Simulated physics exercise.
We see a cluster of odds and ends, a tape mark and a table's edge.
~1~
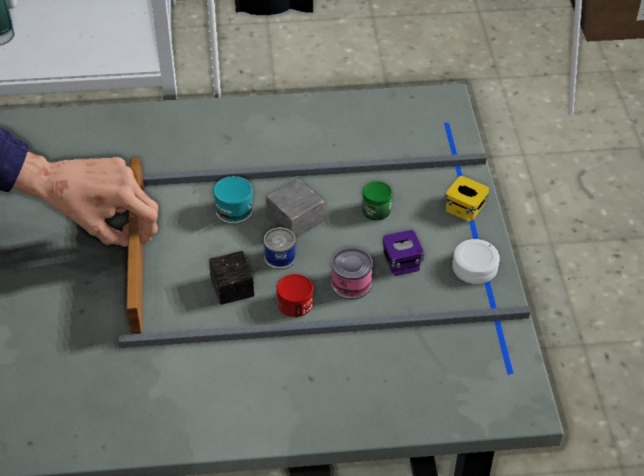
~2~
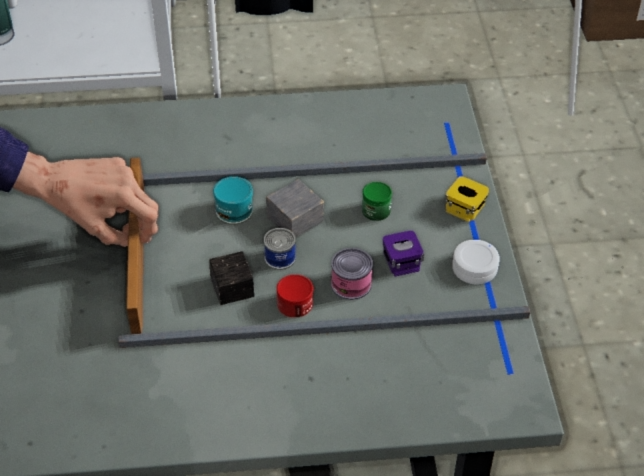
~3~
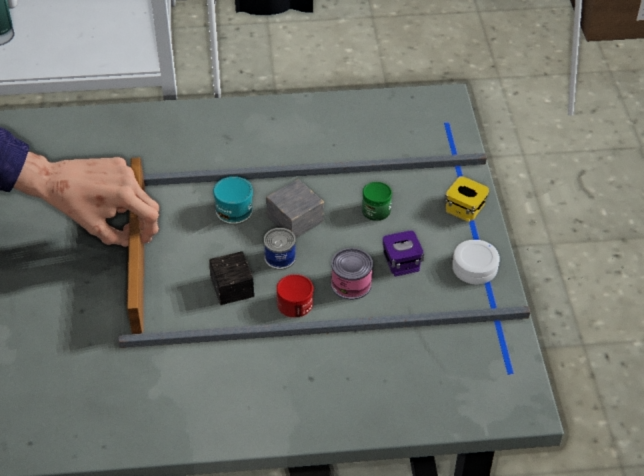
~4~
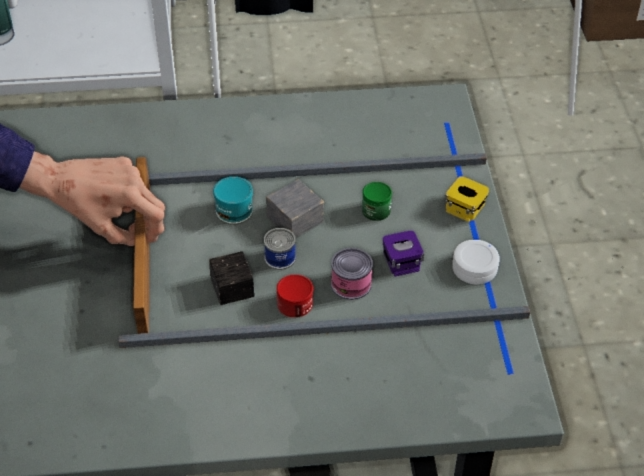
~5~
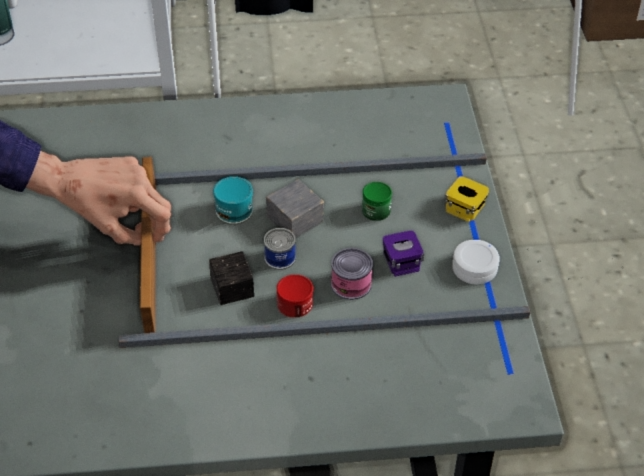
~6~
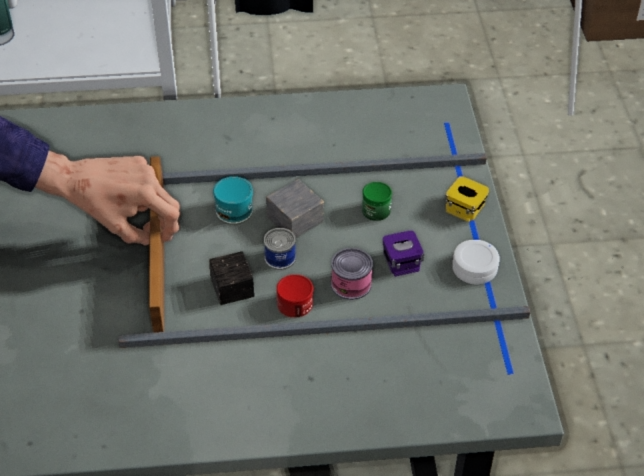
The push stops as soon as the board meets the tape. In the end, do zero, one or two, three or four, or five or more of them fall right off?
Most likely no fewer than five will tumble off the end.
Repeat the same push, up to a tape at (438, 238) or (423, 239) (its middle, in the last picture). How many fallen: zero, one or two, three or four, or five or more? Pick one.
Just one or two, then just one or two.
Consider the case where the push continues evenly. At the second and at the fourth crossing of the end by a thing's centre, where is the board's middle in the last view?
I'd put it close to (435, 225) and later close to (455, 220).
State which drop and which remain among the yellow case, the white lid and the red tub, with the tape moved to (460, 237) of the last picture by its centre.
Yellow case goes off, white lid goes off, red tub stays put.
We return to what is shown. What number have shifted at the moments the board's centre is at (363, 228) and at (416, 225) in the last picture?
8 at one spot and 10 at the other.
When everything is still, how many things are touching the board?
That comes to 5.
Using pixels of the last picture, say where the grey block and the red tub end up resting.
First: About (500, 206); second: About (510, 291).
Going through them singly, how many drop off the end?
Tally: 5.
A little later, none off yet; yellow case at rest near (467, 200); white lid at rest near (476, 262); purple case at rest near (402, 253).
When it is over, the number that fall off is five or more; down, pink tin, green tub, purple case, white lid and yellow case.
